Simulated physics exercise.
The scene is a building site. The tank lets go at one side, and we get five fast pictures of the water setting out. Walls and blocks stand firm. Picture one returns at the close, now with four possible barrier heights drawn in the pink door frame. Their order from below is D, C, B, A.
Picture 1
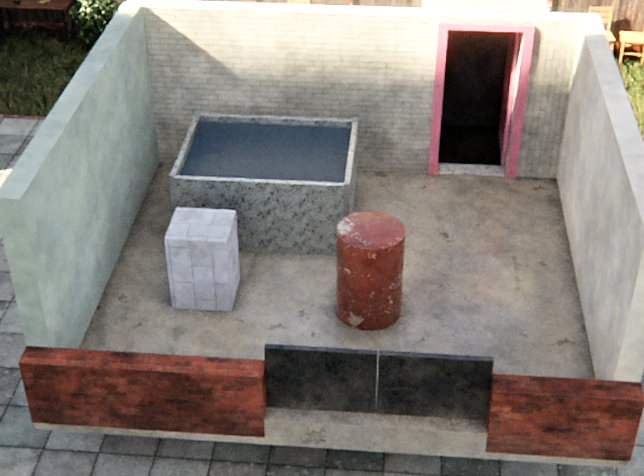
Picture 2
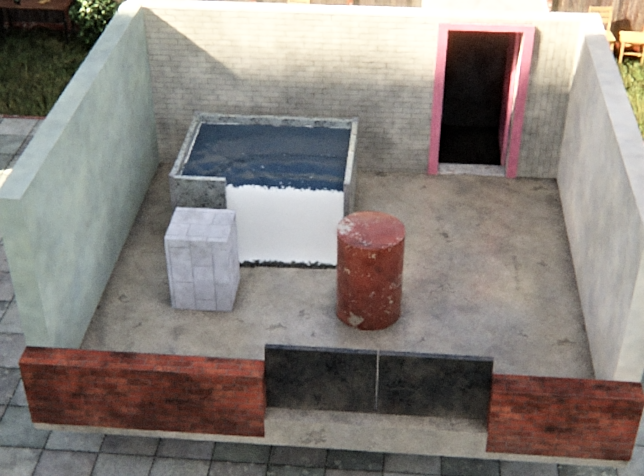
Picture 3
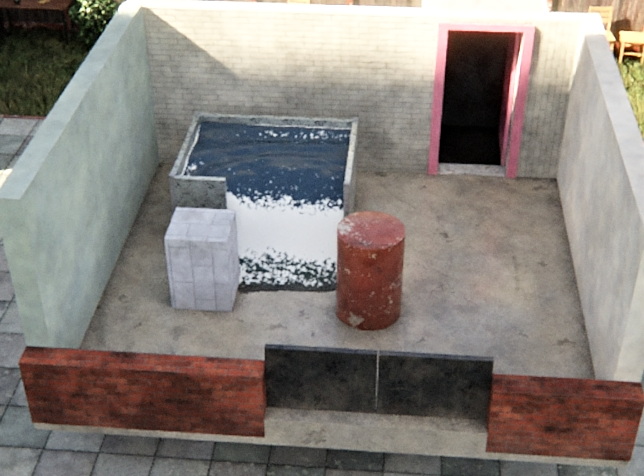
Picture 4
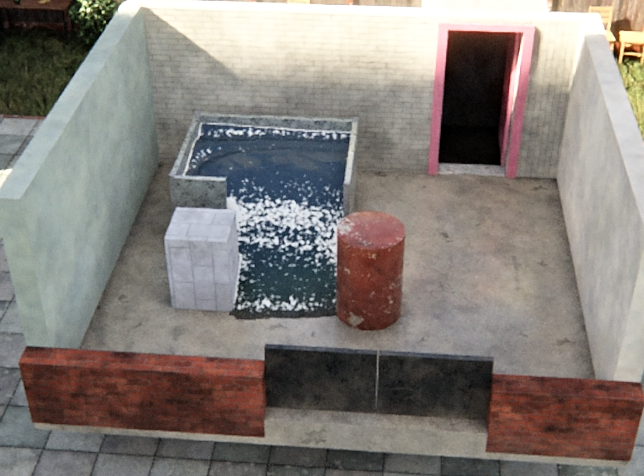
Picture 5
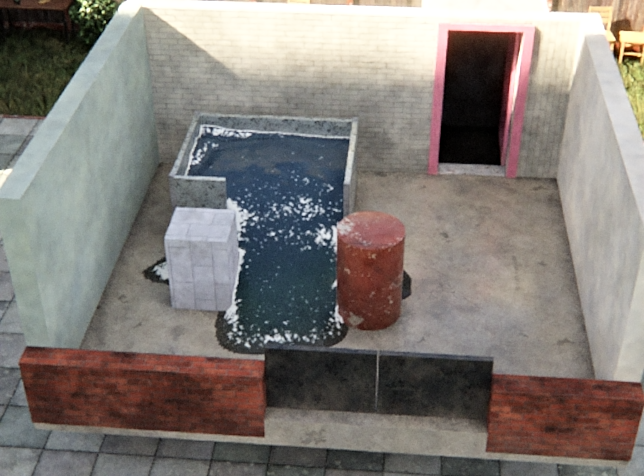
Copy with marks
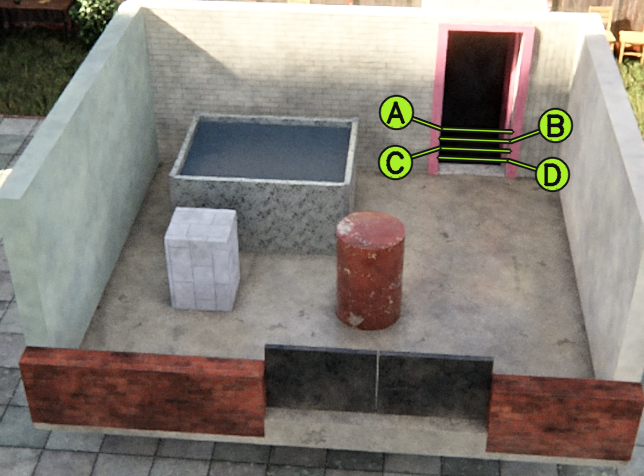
Water pouring out through the open front of a raised concrete tank, spreading forward between a pale block and a red cylinder.
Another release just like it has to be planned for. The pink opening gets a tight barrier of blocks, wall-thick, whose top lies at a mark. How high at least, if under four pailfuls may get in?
Go for D.
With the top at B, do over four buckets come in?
No, not at all.
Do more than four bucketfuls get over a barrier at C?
No.
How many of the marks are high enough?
All of the four.
In lime, A at (476, 130); B at (475, 140); C at (474, 149); D at (473, 159); from the bottom up D, C, B, A.
For mark A, nothing gets over.
For mark B, nothing gets over.
For mark C, nothing gets over.
For mark D, nothing gets over.
